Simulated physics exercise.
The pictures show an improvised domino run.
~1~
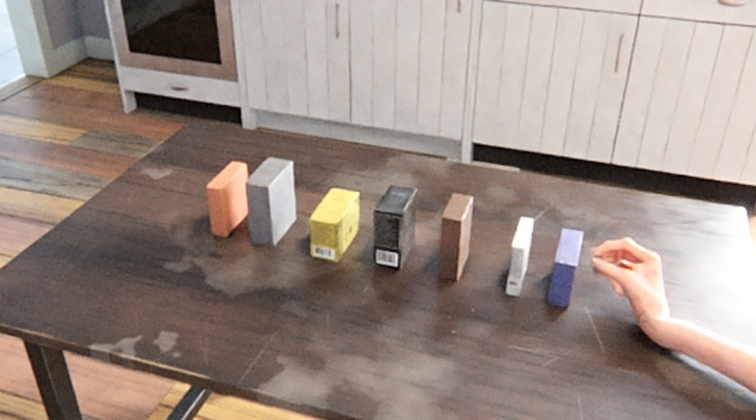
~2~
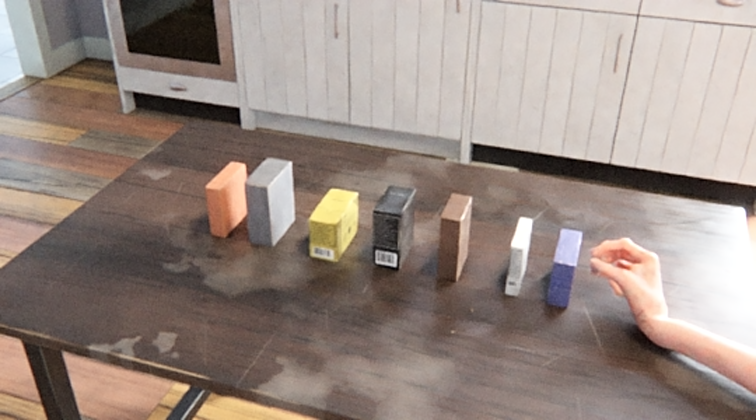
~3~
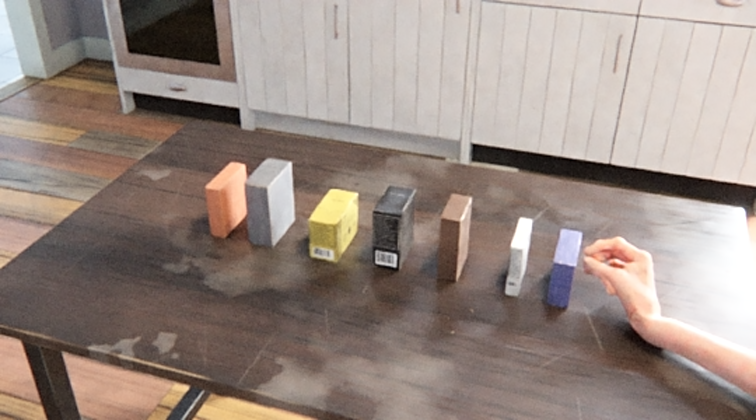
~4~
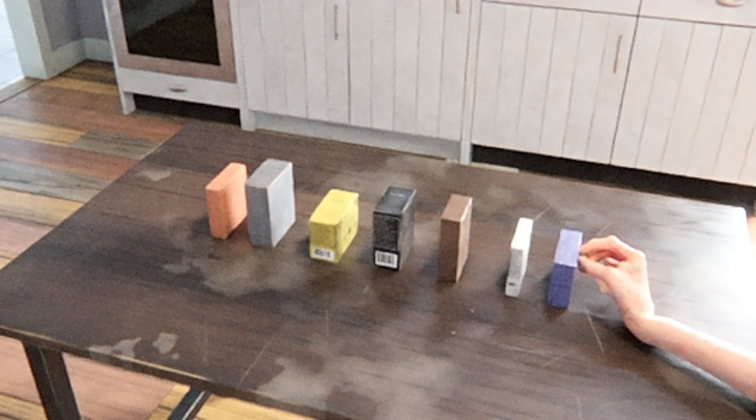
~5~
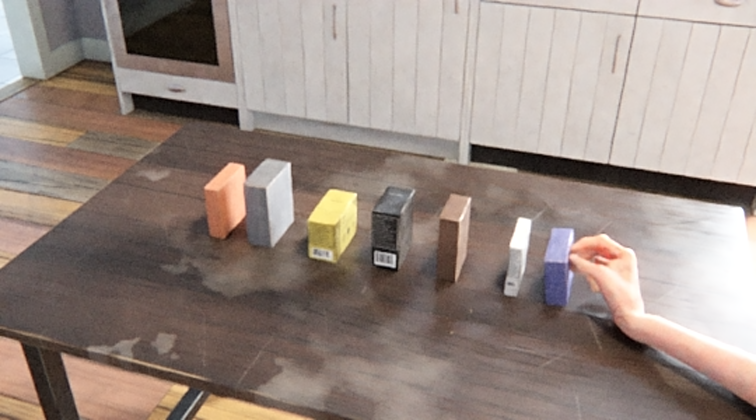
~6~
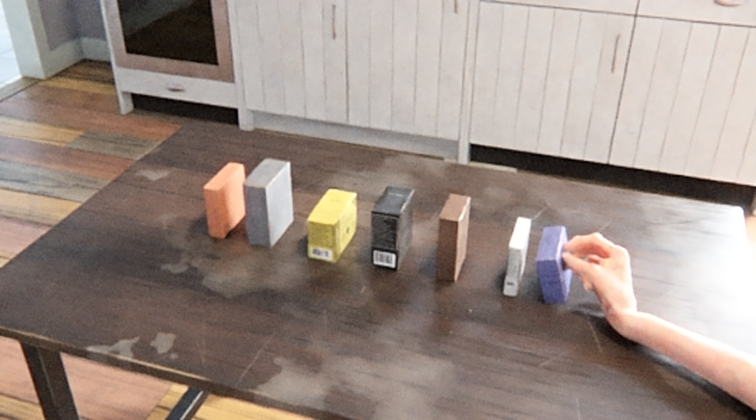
A hand reached in from the right toward a row of seven upright blocks on a dark wooden table, touched the blue one at the end, and tilted it slightly left toward the white one.
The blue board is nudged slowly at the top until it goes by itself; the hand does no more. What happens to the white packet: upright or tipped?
The white packet falls over.
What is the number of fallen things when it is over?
2 of them.
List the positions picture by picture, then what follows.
In the first frame, white packet (520, 256); grey block (271, 202).
In the second frame, yellow packet (334, 225); black packet (394, 228).
In the third frame, grey block (270, 203); brown board (454, 238).
In the fourth frame, yellow packet (334, 226); black packet (394, 228).
In the fifth frame, blue board 9° over; grey block (269, 203); brown board (453, 238).
In the sixth frame, blue board 17° over; white packet (517, 256); yellow packet (332, 225).
Then, 0.30 s later than the last frame, blue board 71° over; white packet tilted by 67° near (488, 260).
Then, 0.60 s later than the last frame, blue board 70° over; white packet on its side near (485, 268).
Then, 2.10 s later than the last frame, white packet resting near (485, 268).
When it is over, lying over on the table, white packet; the other 4 as before. End places, in pixels of the last picture, white packet near (485, 268).
